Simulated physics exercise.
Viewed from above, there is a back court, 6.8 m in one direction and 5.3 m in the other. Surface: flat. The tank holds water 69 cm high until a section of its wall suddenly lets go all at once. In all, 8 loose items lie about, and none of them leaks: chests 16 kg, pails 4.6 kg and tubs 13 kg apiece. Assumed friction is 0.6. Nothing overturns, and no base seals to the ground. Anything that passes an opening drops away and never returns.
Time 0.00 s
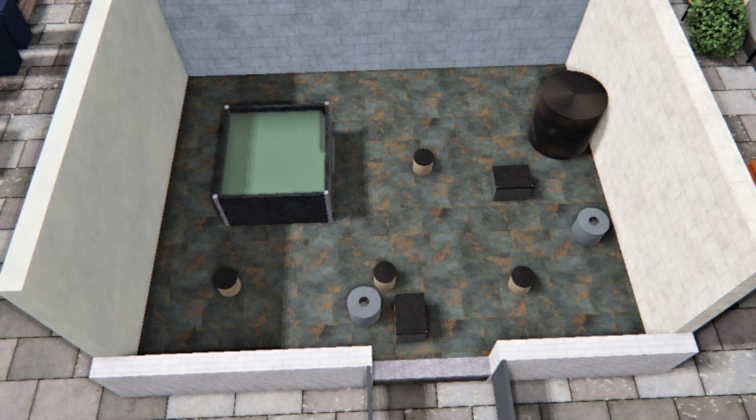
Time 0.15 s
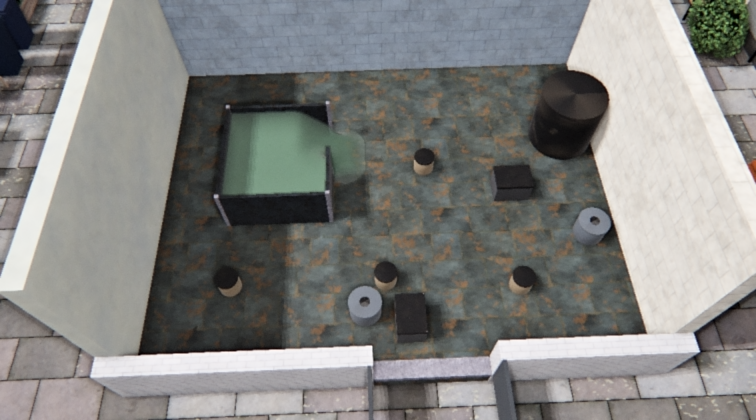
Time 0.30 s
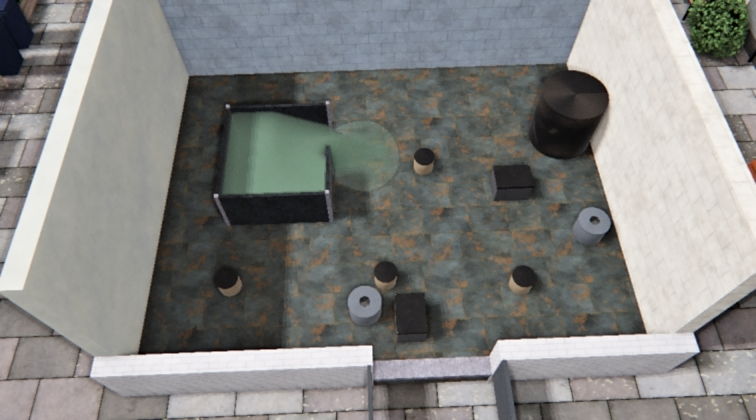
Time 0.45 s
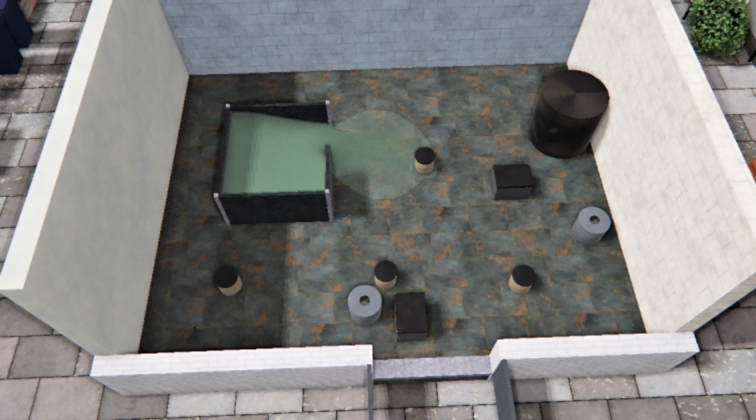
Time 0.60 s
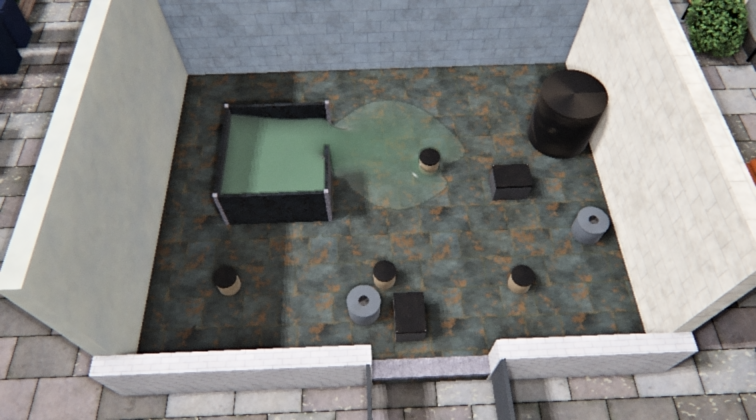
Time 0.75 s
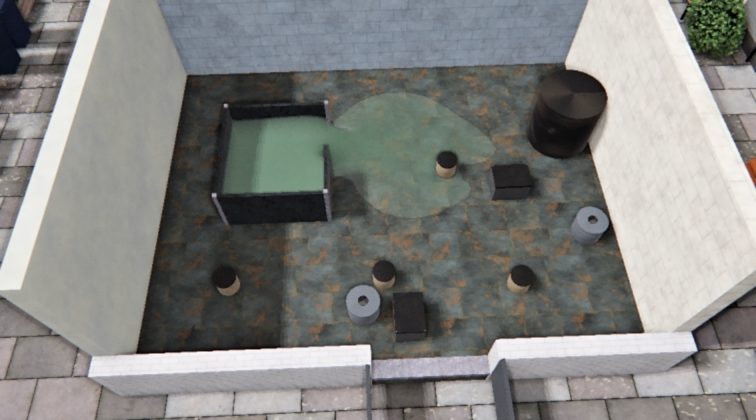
The video shows a walled court seen from above, where greenish water pours from the right side of a dark-walled tank and spreads rightward across the floor, then shifts a small pail slightly right while the other items stay put.
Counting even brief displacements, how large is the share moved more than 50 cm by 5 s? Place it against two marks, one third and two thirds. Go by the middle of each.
Between the two marks.
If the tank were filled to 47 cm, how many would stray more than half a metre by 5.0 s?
Then it comes to 1.
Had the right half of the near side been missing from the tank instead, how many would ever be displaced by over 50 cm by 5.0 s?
Then 4.
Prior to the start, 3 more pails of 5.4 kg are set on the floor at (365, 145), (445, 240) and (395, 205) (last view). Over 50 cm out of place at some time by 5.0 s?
First goes beyond, second stays inside, third stays inside.
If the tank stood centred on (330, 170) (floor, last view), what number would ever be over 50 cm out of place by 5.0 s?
3.
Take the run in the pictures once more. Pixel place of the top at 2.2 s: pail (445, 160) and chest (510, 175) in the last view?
(595, 162) and (575, 191), roughly.
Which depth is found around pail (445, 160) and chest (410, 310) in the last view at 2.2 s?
Depths: Near 10 cm, then near 0 cm.
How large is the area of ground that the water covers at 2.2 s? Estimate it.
That flooded area is roughly 18 m2.
After 1.1 s 1 of 8 are over 50 cm from their spots; 0 afloat.
After 2.2 s 2 of 8 are over 50 cm from their spots; 1 afloat.
After 3.5 s 3 of 8 are over 50 cm from their spots; 3 afloat.
After 5.0 s 3 of 8 are over 50 cm from their spots, and 3 have been at some point; 3 afloat.
